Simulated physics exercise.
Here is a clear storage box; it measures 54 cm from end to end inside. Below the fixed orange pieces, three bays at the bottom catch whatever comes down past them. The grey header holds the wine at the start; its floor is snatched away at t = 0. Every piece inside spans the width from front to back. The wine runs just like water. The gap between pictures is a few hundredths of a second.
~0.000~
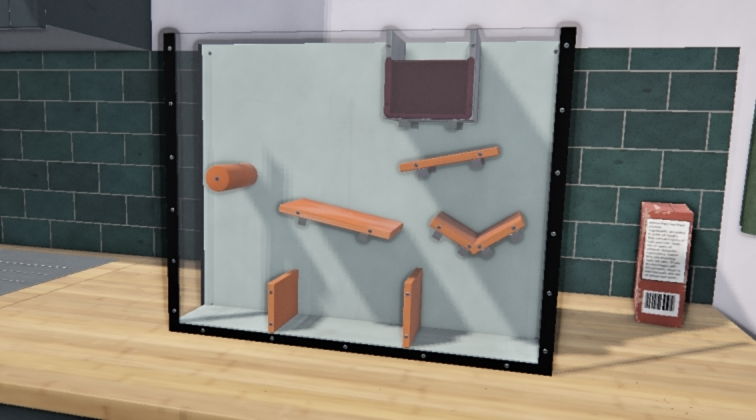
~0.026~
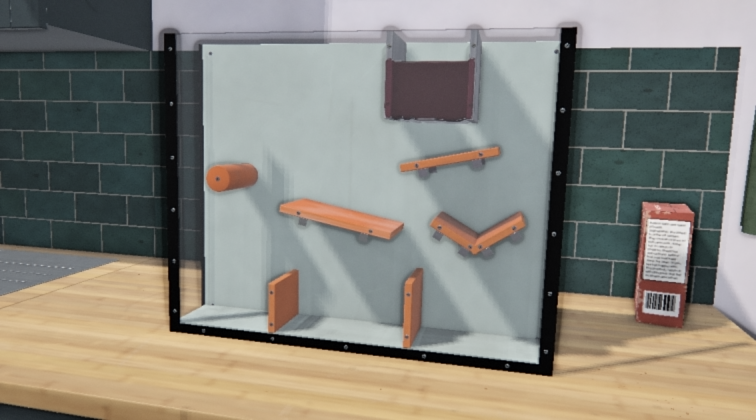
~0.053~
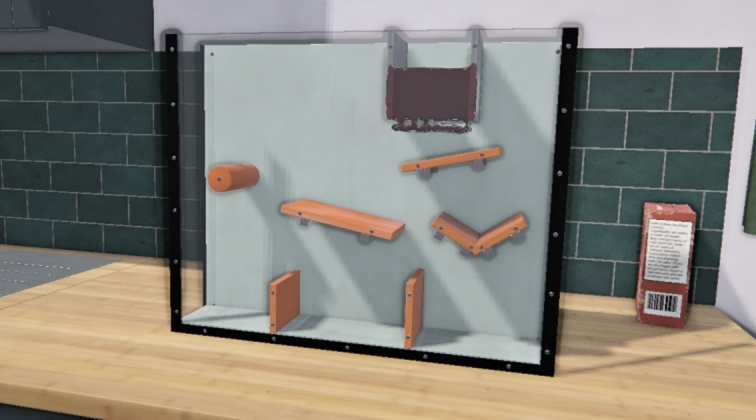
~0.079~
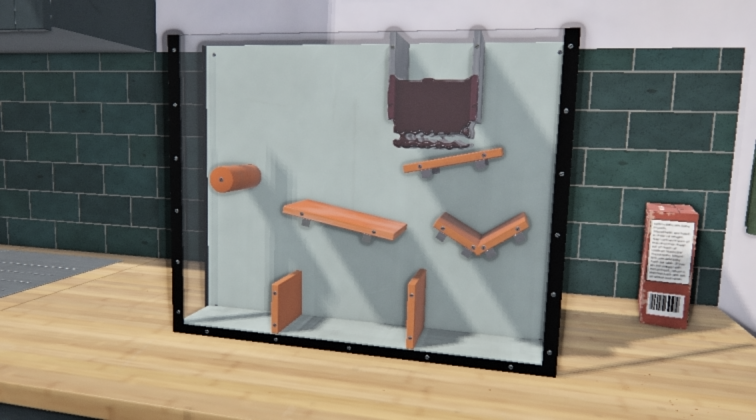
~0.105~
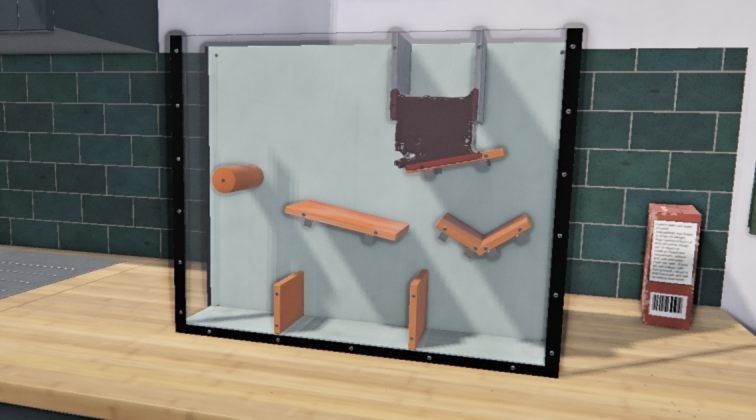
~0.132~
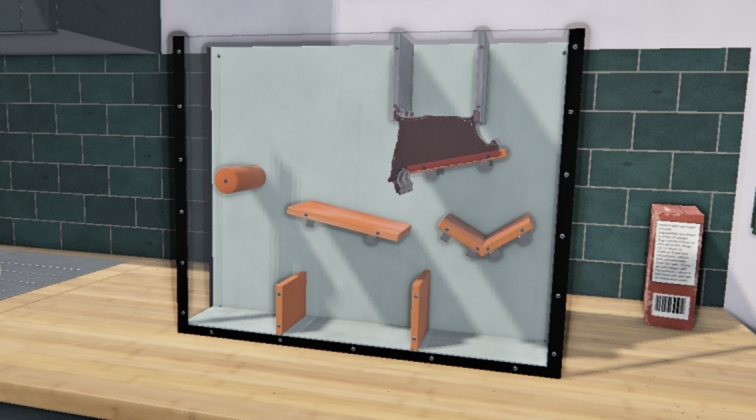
On a pale wooden kitchen counter before dark green tiles, a clear, black-edged box is seen from the front at a slight angle, a red carton to its right. Inside are a dark wine block in a grey header at upper right, orange ledges, a peg, a V-shaped piece and two low dividers. The wine drops, its underside breaking raggedly, strikes the sloping ledge and runs off its left end, while the view drifts very slightly.
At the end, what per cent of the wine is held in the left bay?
About 40 per cent.
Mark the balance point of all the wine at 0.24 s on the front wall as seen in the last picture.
At about (410, 180).
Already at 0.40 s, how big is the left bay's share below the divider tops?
That section holds close to 4 per cent.
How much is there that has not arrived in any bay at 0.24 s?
I'd say some 100 percent.
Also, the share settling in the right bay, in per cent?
It ends up at around 52 percent.
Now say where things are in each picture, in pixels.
Bottom of the wine (400, 113); top (446, 61); the piece under the header is centred near (448, 160); divider tops at (271, 285) and (408, 285), in the first picture.
Bottom of the wine (427, 120); top (432, 62), in the second picture.
Bottom of the wine (418, 131); top (415, 69), in the third picture.
Bottom of the wine (419, 147); top (466, 80); below the header it spans (394, 123) to (469, 130), in the fourth picture.
Bottom of the wine (401, 165); top (424, 97); below the header it spans (396, 135) to (471, 151), in the fifth picture.
Bottom of the wine (398, 191); top (444, 117); below the header it spans (388, 171) to (496, 150), in the sixth picture.
Then, 0.24 s in, hardly anything has reached the bottom yet.
Then, 0.40 s in, 23 per cent is down, the largest part in the right bay.
Then, 0.77 s in, 79 per cent is down, the largest part in the right bay.
Finally, the split from left to right is 42, 2 and 52 per cent.
